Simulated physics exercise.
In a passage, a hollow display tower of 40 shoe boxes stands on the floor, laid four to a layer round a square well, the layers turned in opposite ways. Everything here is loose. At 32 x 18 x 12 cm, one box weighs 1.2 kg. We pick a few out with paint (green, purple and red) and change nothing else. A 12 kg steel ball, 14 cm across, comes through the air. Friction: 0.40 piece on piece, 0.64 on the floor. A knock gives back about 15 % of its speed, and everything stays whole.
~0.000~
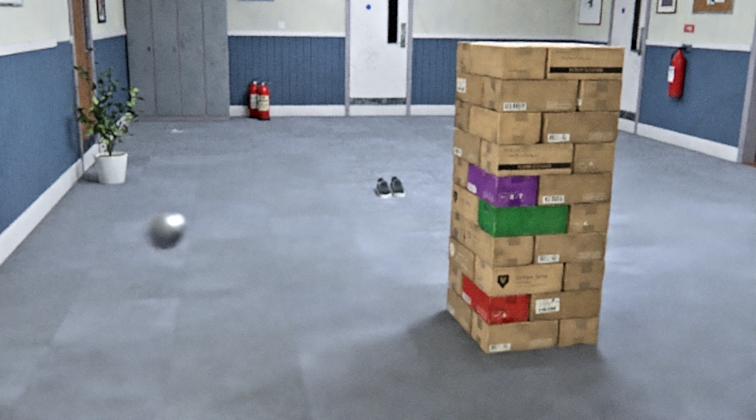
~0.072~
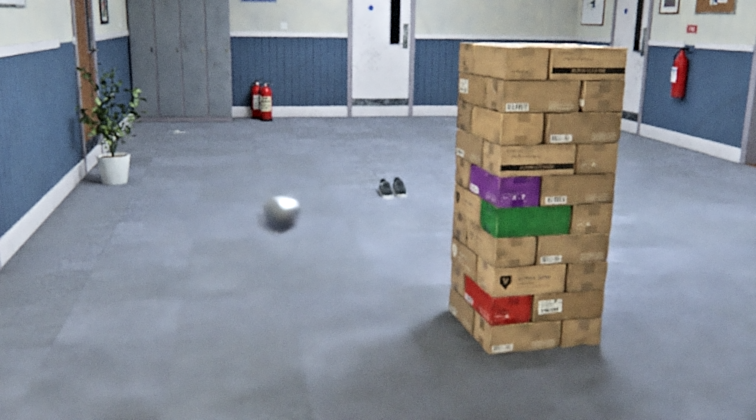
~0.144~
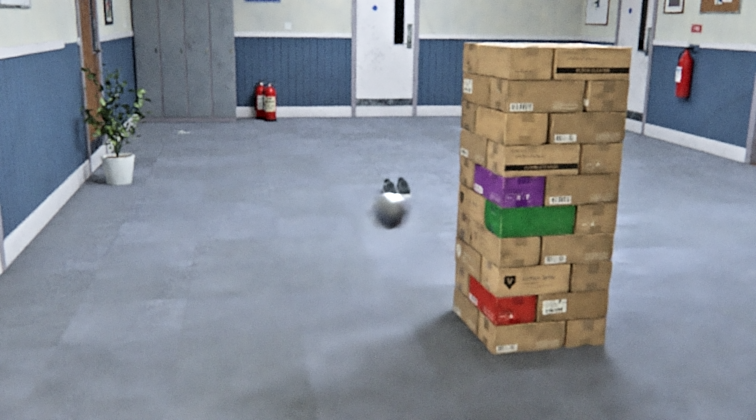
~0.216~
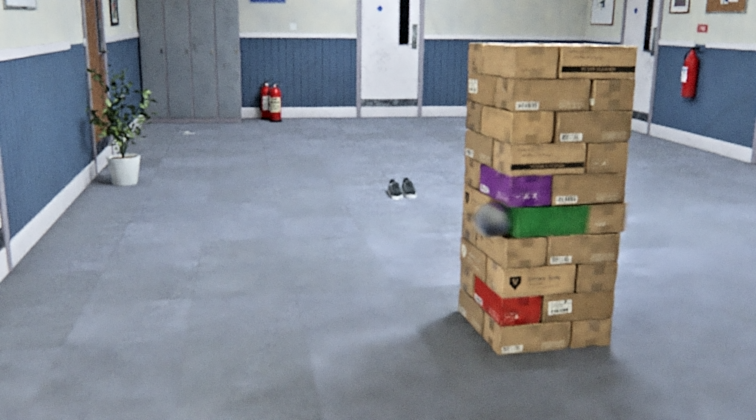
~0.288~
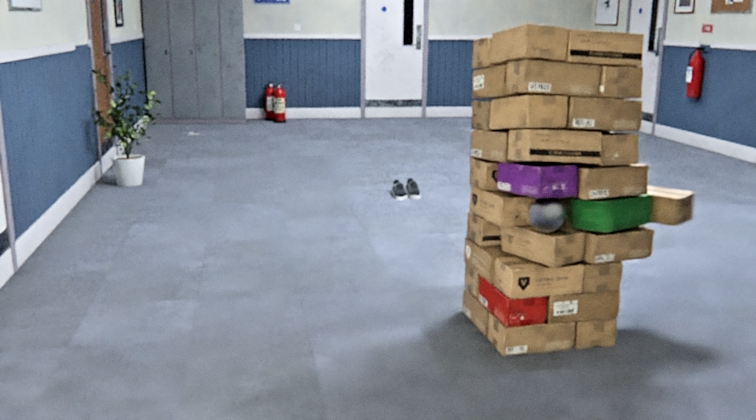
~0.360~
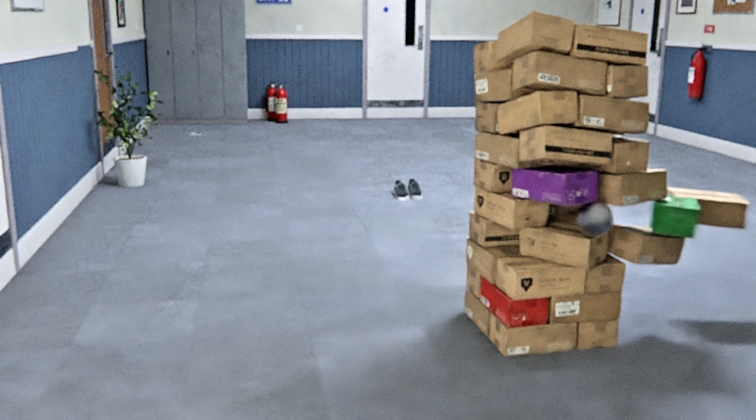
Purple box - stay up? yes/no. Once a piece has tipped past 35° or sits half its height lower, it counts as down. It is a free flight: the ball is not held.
No.
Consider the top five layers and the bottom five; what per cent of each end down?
100 % and 30 %.
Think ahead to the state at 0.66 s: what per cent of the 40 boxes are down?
By then, 10 per cent.
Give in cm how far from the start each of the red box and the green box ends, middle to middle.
Net displacement (cm): Red = 0; green = 195.
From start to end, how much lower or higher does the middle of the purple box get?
Looks like it winds up about 52 centimetres lower.
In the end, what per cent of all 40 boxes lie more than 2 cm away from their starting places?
I make it 75 per cent.
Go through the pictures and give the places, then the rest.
In the first frame (places mark the middle of the side facing us; the camera pans a little), ball (165, 232) 1.20 m from contact, 5.8 m/s; purple box (517, 192); red box (509, 310); green box (531, 221); nothing disturbed.
In the second frame, ball (279, 216) 79 cm from contact, 5.7 m/s; purple box (519, 192).
In the third frame, ball (389, 212) 38 cm from contact, 5.7 m/s; purple box (523, 192).
In the fourth frame, ball (493, 221) after contact, 4.4 m/s; purple box (531, 191); green box (553, 222) shifted 40 mm; 2 disturbed, none down.
In the fifth frame, ball (547, 214) after contact, 2.5 m/s; purple box (559, 182) leaning 6°; green box (630, 213) leaning 6°; steepest lean 10°, the box at (547, 42); 26 disturbed, none down.
In the sixth frame, ball (594, 219) after contact, 2.6 m/s; purple box (582, 188) leaning 5°; red box (529, 313); steepest lean 19°, the box at (553, 31); 28 disturbed, none down.
After 0.66 s, ball still moving; 4 of the 40 boxes down; purple box leaning 7°; green box leaning 9°, 46 cm lower.
After 1.22 s, ball still moving; 11 of the 40 boxes down; purple box leaning 19°; green box 50 cm lower.
After 1.64 s, ball still moving; 23 of the 40 boxes down; purple box leaning 68°, 12 cm lower; green box 50 cm lower.
After 2.12 s, ball still moving; 26 of the 40 boxes down; purple box leaning 48°, 45 cm lower; green box 50 cm lower.
At rest (4.8 s), ball rolling away; 26 of the 40 boxes down; purple box on its side; green box 50 cm lower; red box unmoved. As the last picture would show them, middles, purple box near (494, 342).
